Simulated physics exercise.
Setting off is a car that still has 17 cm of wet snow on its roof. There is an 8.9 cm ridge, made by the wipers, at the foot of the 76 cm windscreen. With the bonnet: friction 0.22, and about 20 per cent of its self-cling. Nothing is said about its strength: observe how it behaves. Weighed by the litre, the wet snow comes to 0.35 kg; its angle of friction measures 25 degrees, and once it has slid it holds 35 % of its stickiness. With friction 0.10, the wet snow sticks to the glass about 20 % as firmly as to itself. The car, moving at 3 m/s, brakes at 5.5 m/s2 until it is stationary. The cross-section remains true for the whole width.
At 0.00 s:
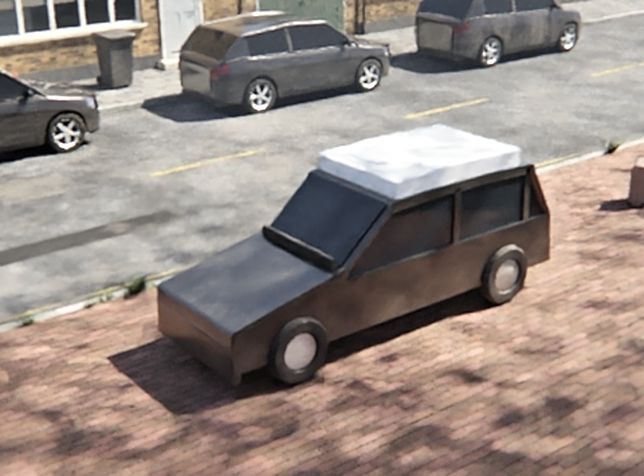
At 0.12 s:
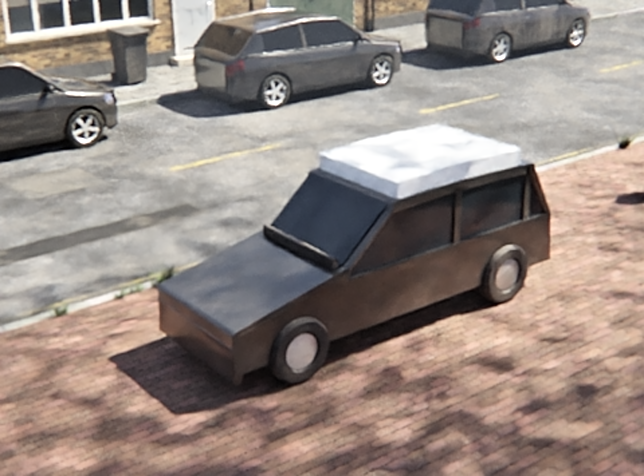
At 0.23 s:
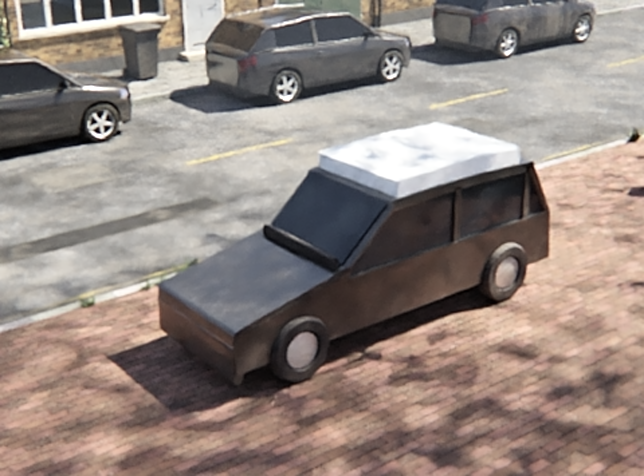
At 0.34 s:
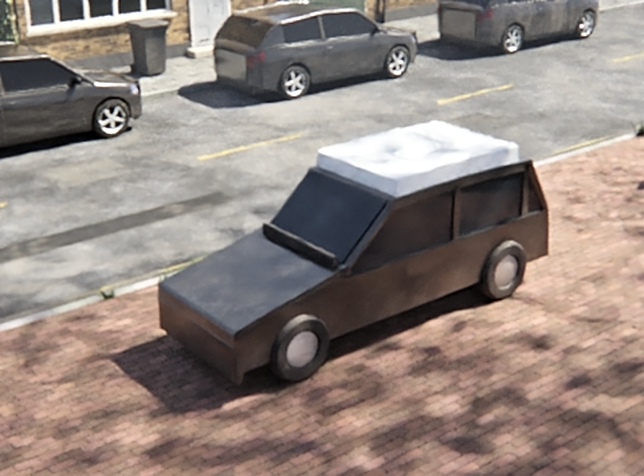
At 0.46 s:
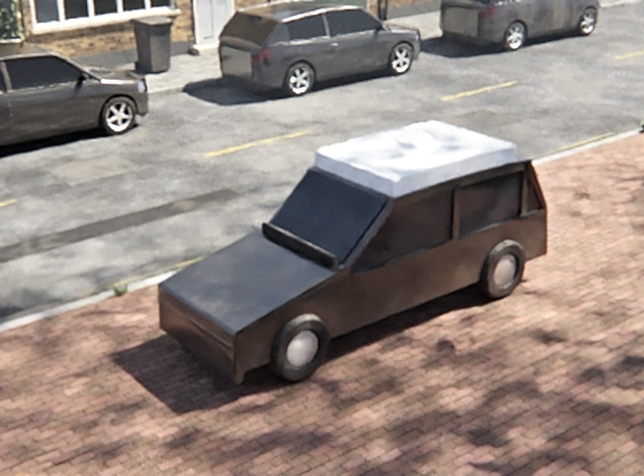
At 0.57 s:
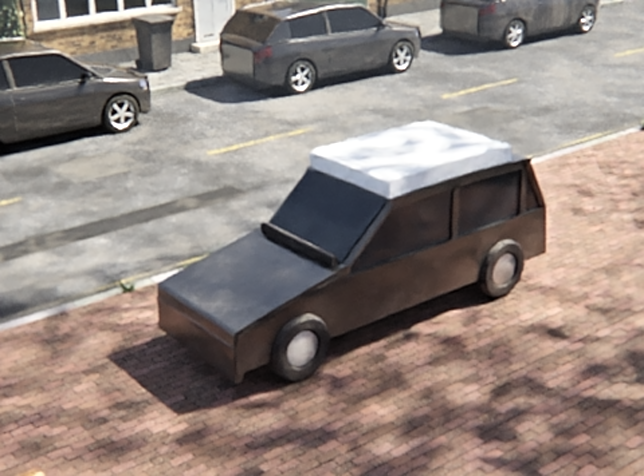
A dark, boxy car with a slab of white snow on its roof rolled forward to the left past parked cars, slowing down, and then the snow slid slightly forward toward the windscreen.
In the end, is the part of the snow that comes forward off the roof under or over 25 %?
Result: Smaller than 25 percent.
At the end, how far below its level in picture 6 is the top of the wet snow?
Around 0 centimetres, give or take.
After 0.90 s, 92 % of the snow is on the roof, 8 % on the glass, none on the bonnet and none has gone off the nose.
After 1.28 s, 90 % of the snow is on the roof, 10 % on the glass, none on the bonnet and none has gone off the nose.
After 1.66 s, 90 % of the snow is on the roof, 4 % on the glass, 5 % on the bonnet and none has gone off the nose.
After 2.05 s, 90 % of the snow is on the roof, 4 % on the glass, 5 % on the bonnet and none has gone off the nose.
After 2.80 s, 90 % of the snow is on the roof, 4 % on the glass, 2 % on the bonnet and 3 % has gone off the nose.
